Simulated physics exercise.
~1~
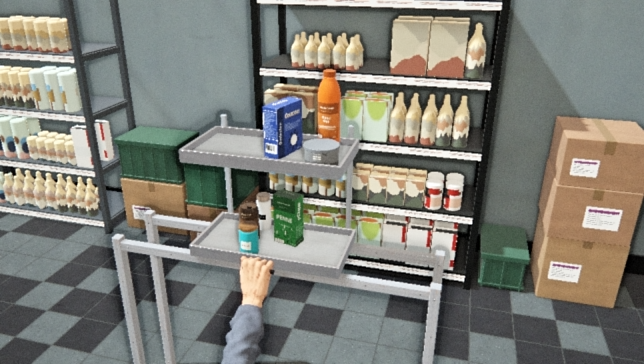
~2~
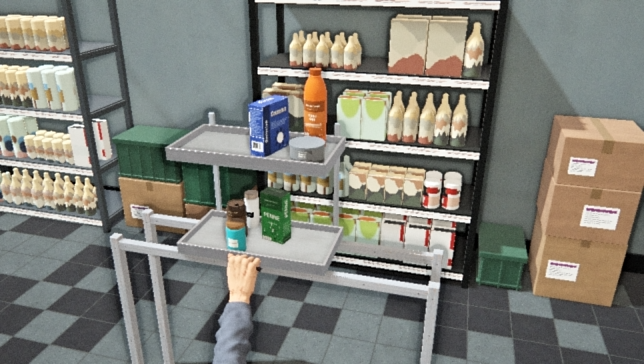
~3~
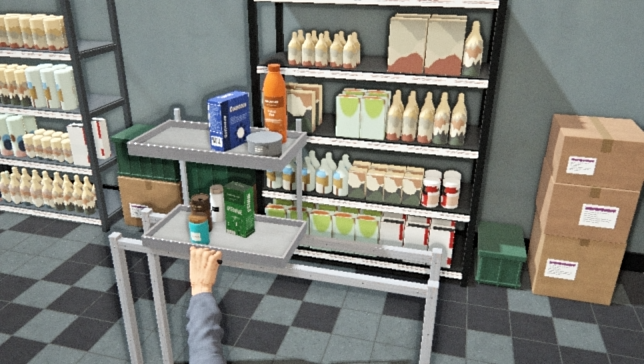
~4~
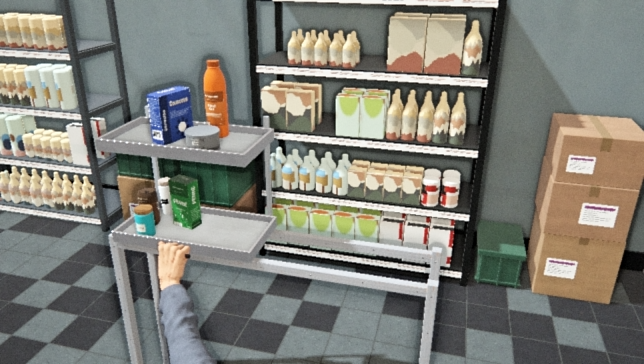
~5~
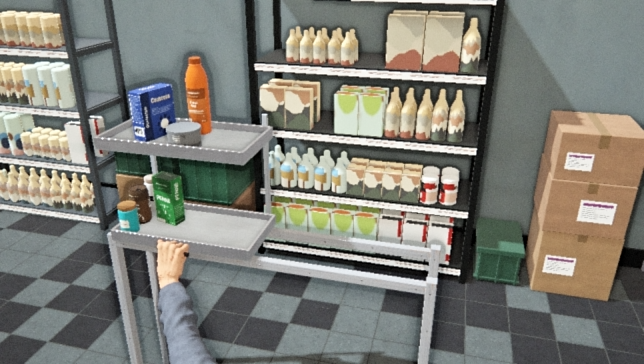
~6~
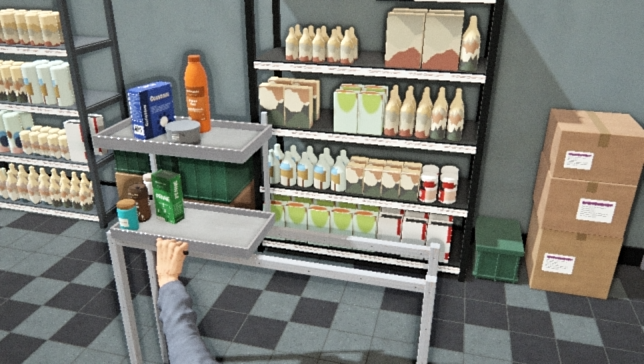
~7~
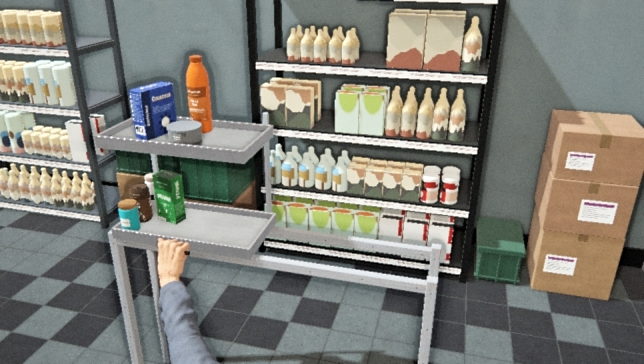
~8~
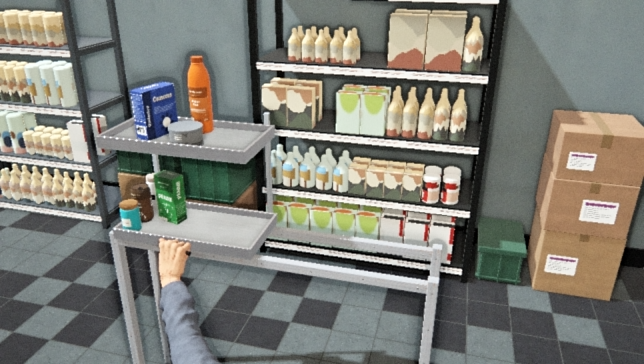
A hand slid a grey two-level tray holding a blue packet, an orange bottle, a tub and other small goods leftward along its rails until it stopped at the left end, where the items shifted slightly but stayed standing.
